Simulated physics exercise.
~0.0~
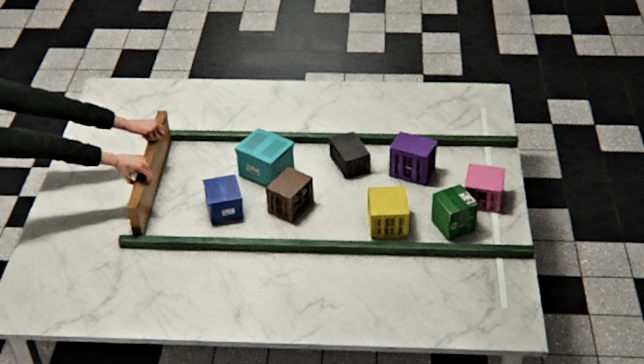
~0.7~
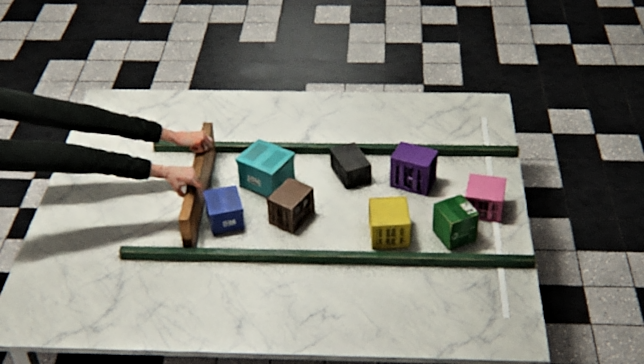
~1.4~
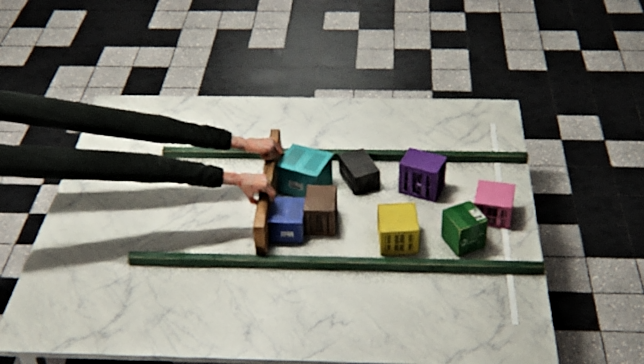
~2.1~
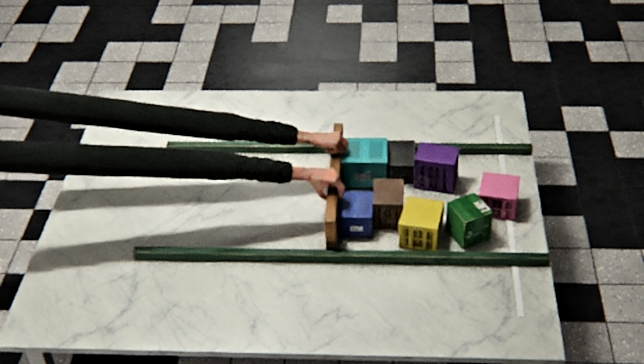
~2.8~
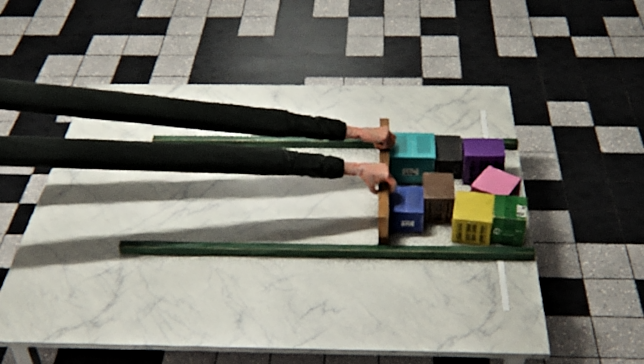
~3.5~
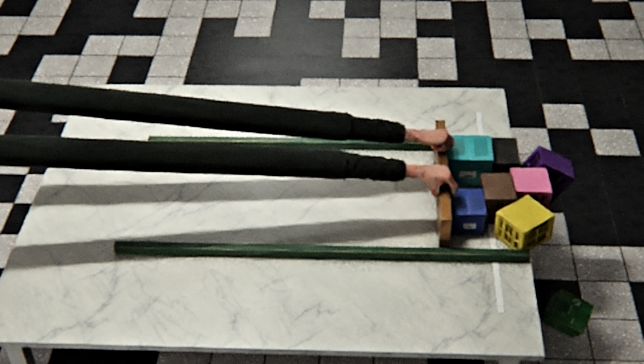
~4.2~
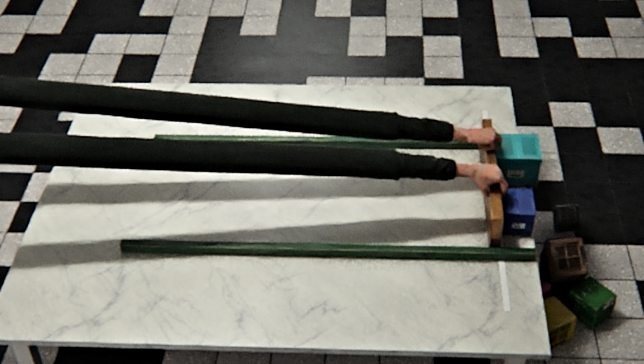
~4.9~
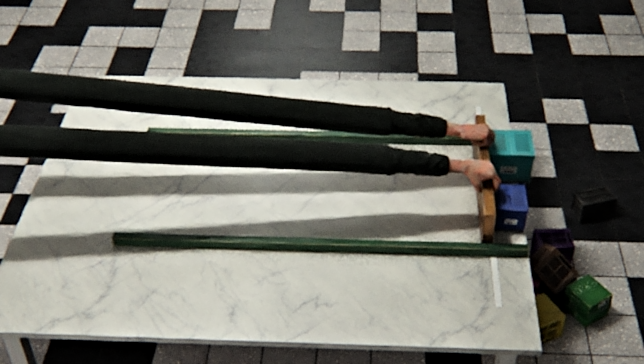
At first, eight colored crates and boxes sit scattered between two green rails on a marble-topped table, while two dark-sleeved arms hold a wooden plank upright at the left. The hands push the plank right, and it gathers the blue and turquoise totes and the brown crate. The black, purple, yellow, green and pink boxes are then bunched toward the right edge. The green one drops off first, and the others ahead of the totes follow. The plank stops near the edge and eases back slightly, leaving six boxes fallen and the blue and turquoise totes still up at the brink.
